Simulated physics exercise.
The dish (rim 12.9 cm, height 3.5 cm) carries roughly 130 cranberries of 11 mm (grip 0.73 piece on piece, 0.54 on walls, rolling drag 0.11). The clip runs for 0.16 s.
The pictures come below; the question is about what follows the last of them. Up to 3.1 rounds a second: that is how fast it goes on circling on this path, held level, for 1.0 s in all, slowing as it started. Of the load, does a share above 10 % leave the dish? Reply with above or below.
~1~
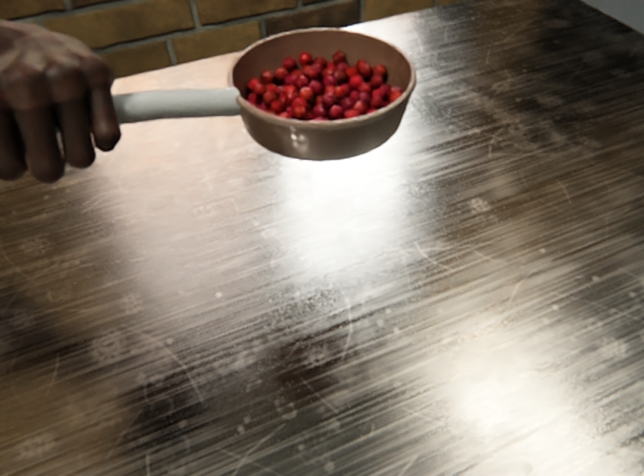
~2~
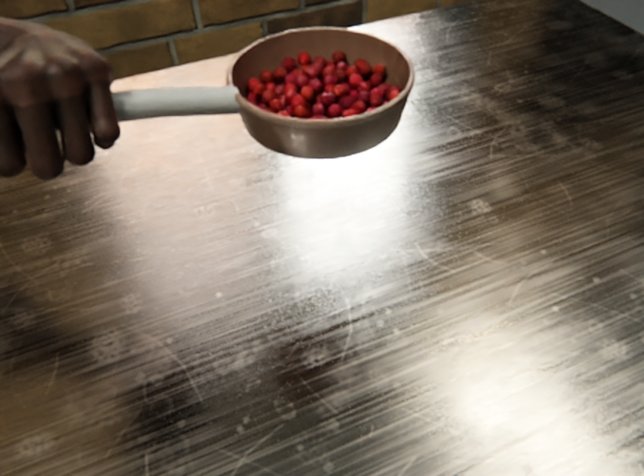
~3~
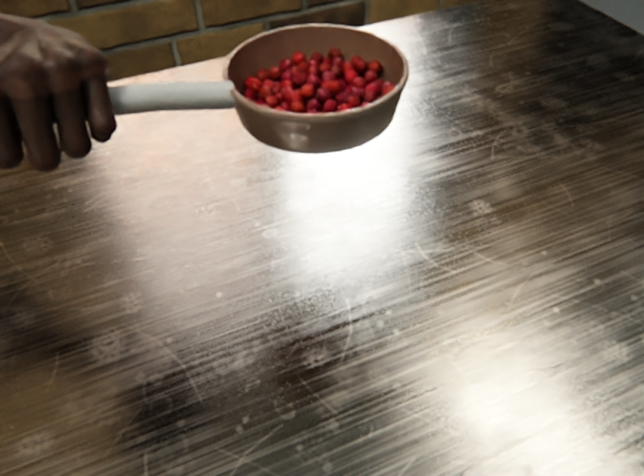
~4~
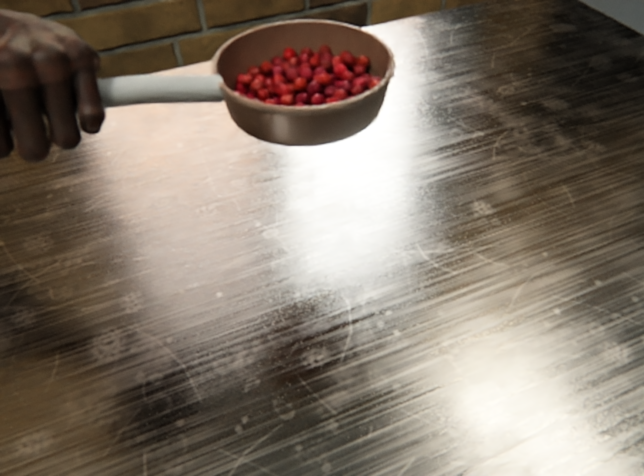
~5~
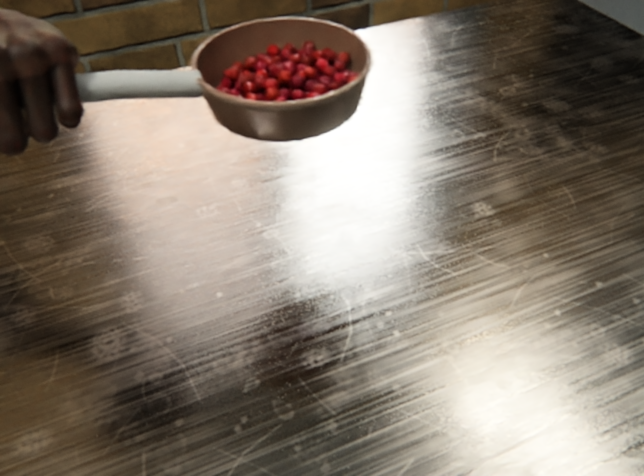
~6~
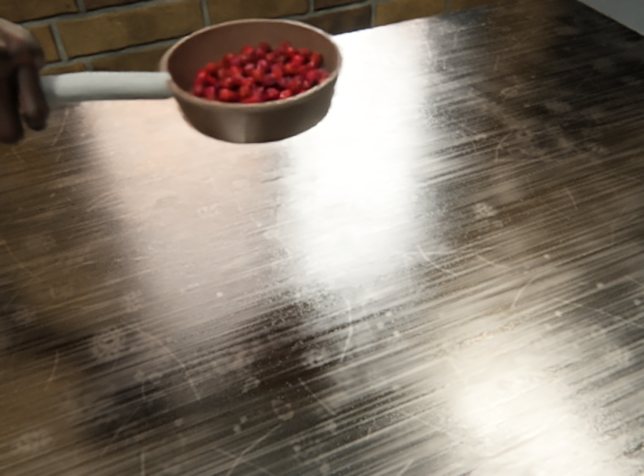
Above.
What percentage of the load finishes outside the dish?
Estimate: Some 30 percent.
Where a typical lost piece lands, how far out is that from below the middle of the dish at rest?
I'd put it at around 20 cm.
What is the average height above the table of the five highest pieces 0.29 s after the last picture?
Some 19 cm.
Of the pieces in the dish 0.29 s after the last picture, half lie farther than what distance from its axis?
It comes to around 4.0 cm.
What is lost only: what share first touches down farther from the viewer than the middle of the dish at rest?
Share: Near 50 %.
Then, 0.29 s after the last picture, dish 95 %, in the air 5 %; middle of the pieces not yet landed near (313, 90).
Then, 0.53 s after the last picture, dish 80 %, fallen right of where it stops 5 %, in the air 15 %; middle of the pieces not yet landed near (285, 134).
Then, 0.75 s after the last picture, dish 70 %, fallen in front of where it stops 10 %, fallen right of where it stops 10 %, fallen left of where it stops 5 %, in the air 5 %; middle of the pieces not yet landed near (231, 103).
Then, 0.96 s after the last picture, fallen behind where it stops 10 %, dish 70 %, fallen in front of where it stops 10 %, fallen right of where it stops 10 %, fallen left of where it stops 10 %; middle of the pieces not yet landed near (198, 130).
In the end, fallen behind where it stops 10 %, dish 70 %, fallen in front of where it stops 10 %, fallen right of where it stops 10 %, fallen left of where it stops 10 %.
